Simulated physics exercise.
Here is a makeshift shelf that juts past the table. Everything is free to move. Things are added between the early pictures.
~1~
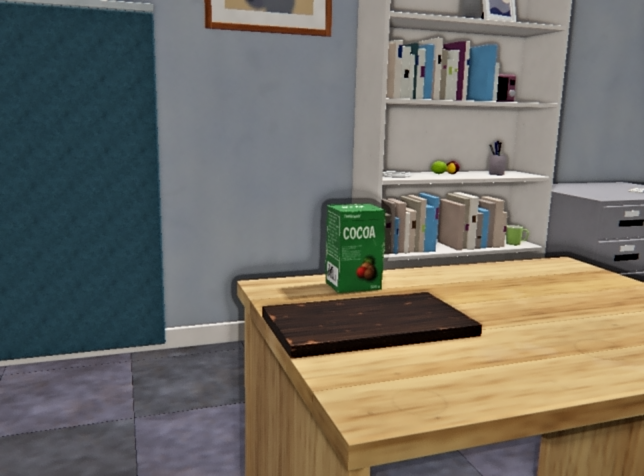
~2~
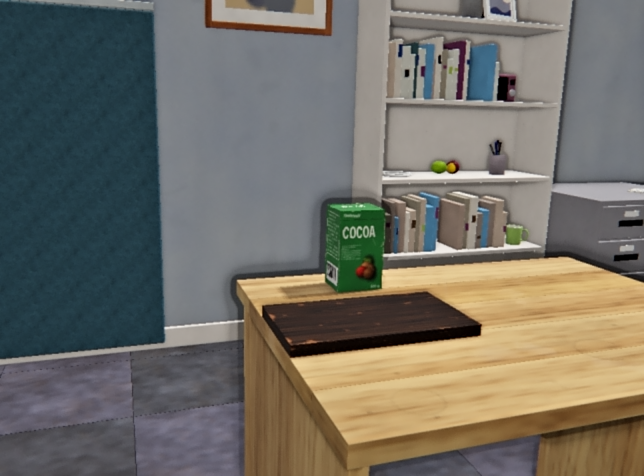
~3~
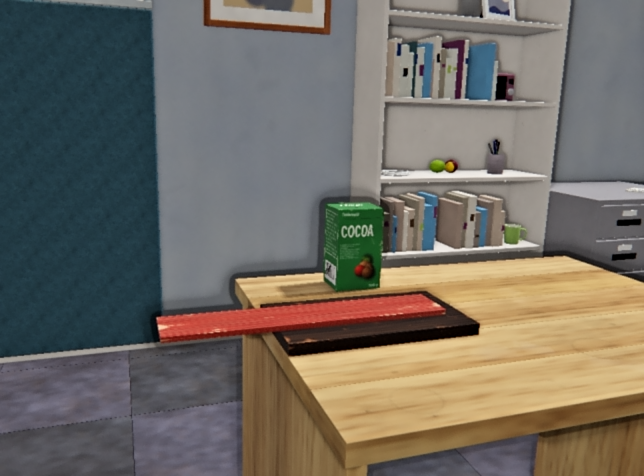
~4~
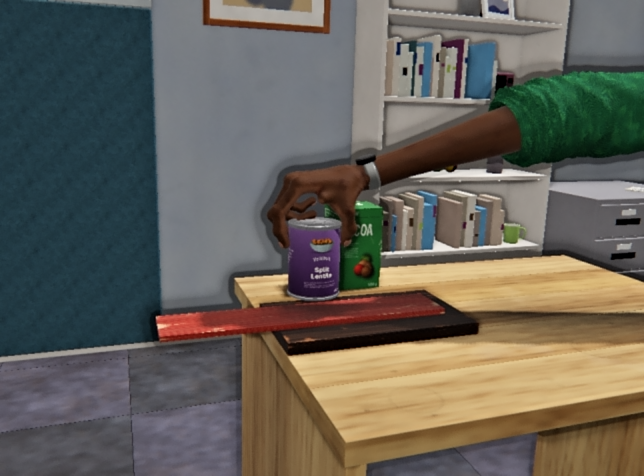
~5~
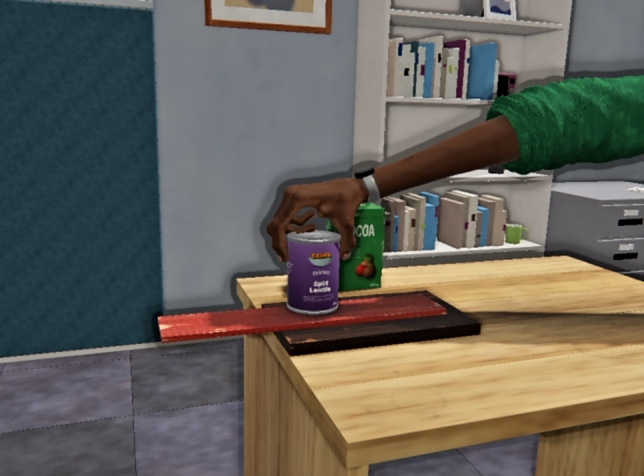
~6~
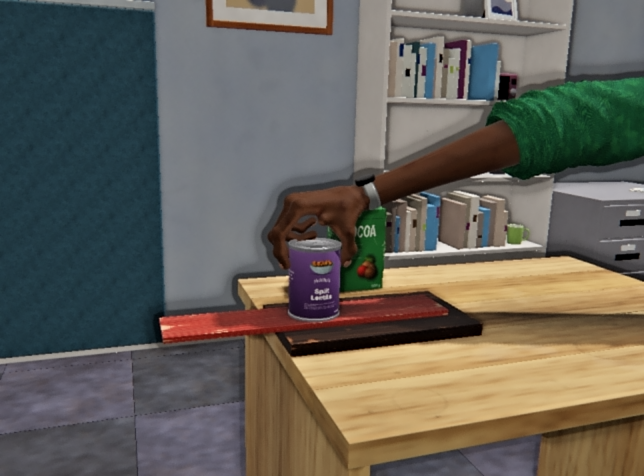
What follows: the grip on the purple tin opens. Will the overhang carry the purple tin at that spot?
In the end the plank keeps its balance.
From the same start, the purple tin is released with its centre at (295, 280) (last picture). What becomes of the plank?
Then it stays on the table.
Then, 0.50 s after the last picture, nothing has stirred.
Then, 1.20 s after the last picture, purple tin resting near (314, 279).
Then, 2.30 s after the last picture, things are still on the move.
By the end, all 4 in place. The plank stays on the table.
